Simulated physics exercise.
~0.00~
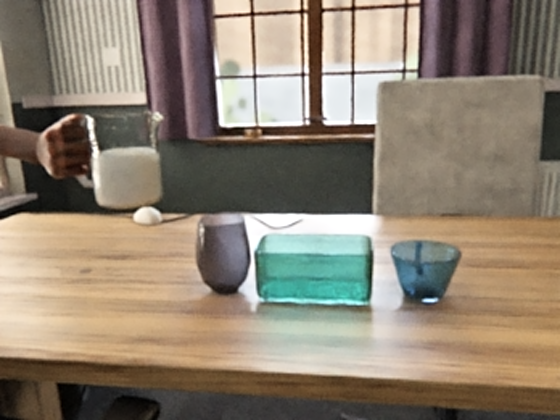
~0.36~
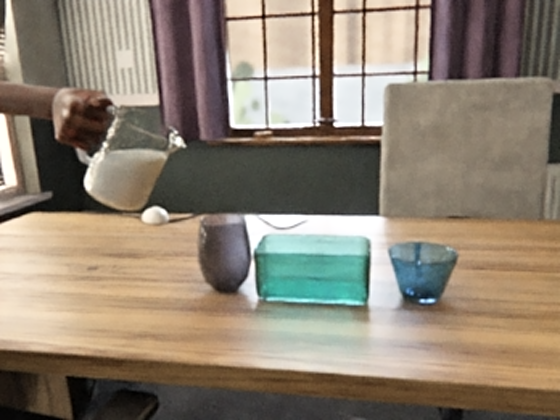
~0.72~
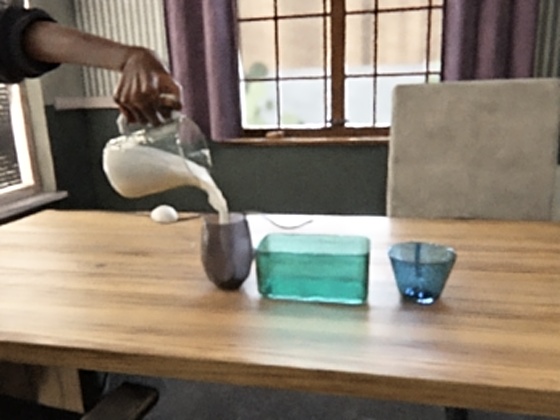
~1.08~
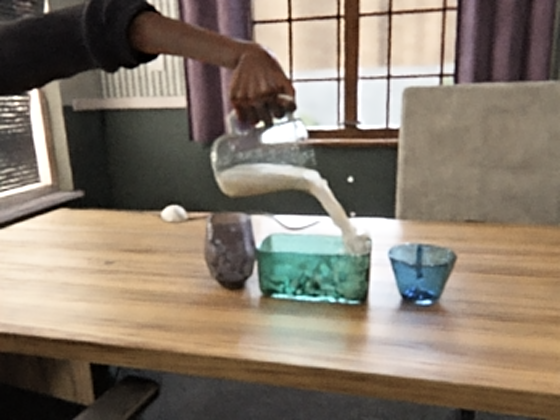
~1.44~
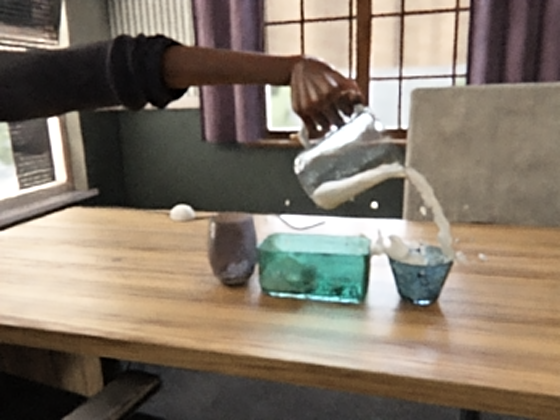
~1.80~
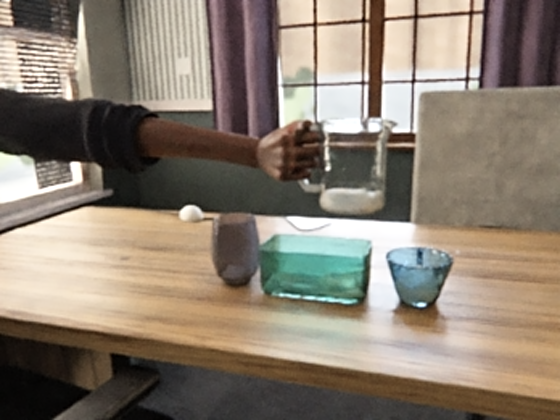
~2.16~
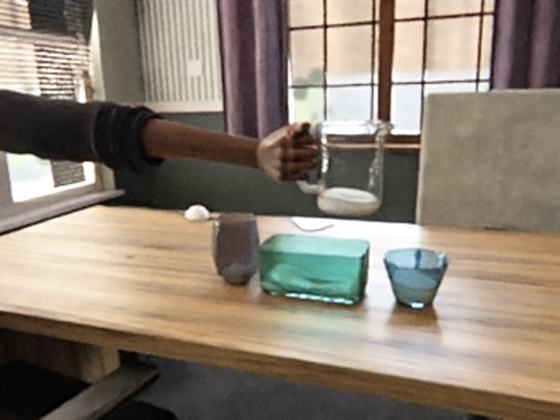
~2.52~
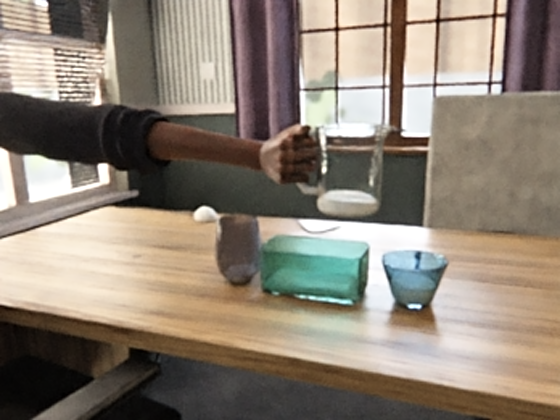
A hand tilts a clear glass pitcher of milk over three empty vessels on a wooden table, seen from the front in a room with a purple-curtained window and a pale chair behind. A purple-grey stemless glass stands at left, a green oblong tub in the middle and a blue cup at right. The milk streams first into the glass, then into the tub as the arm moves right, and finally into the cup, with some splashing. The pitcher then swings upright and stays held above the table, a little milk left inside, while the view drifts slightly sideways.
